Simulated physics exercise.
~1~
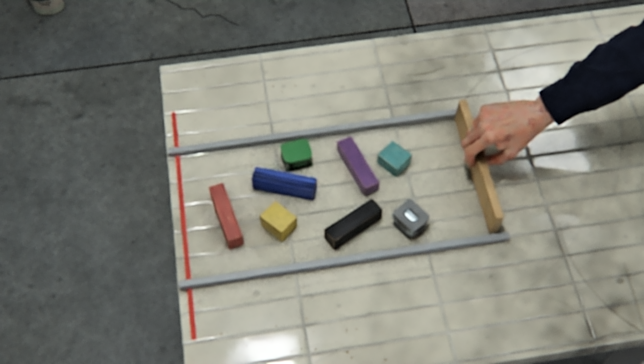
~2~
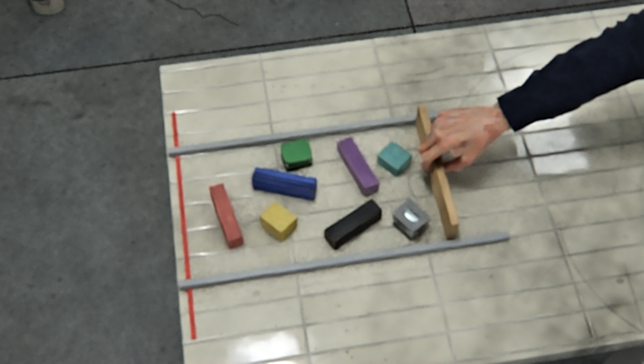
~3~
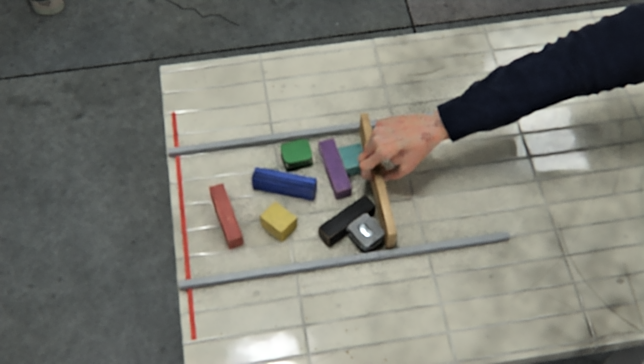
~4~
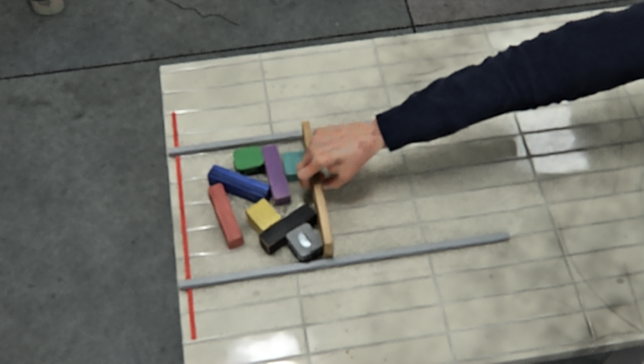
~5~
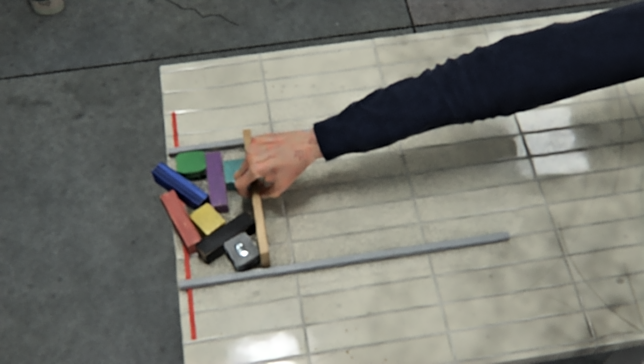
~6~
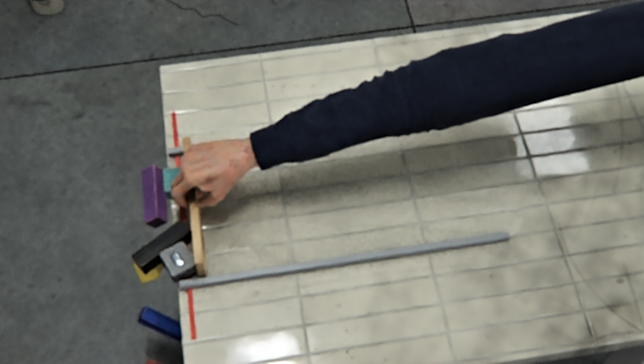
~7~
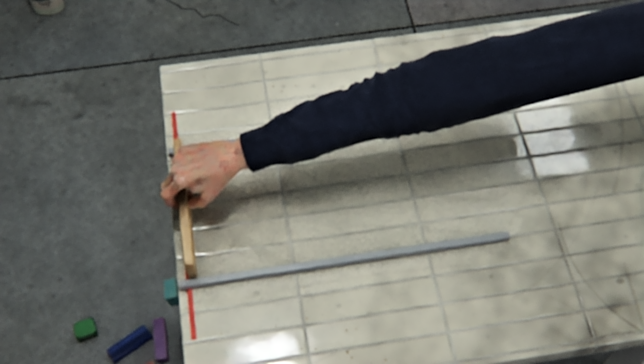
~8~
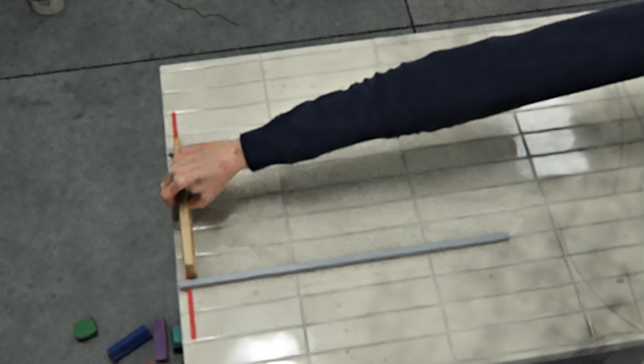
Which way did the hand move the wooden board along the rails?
The hand moved the board to the left, toward the red line near the table's edge.
A hand slid a wooden board left between two rails, gathering the colourful blocks and bars ahead of it and pushing them over the table's edge, until the board stopped by the red line with none of them left on the table.
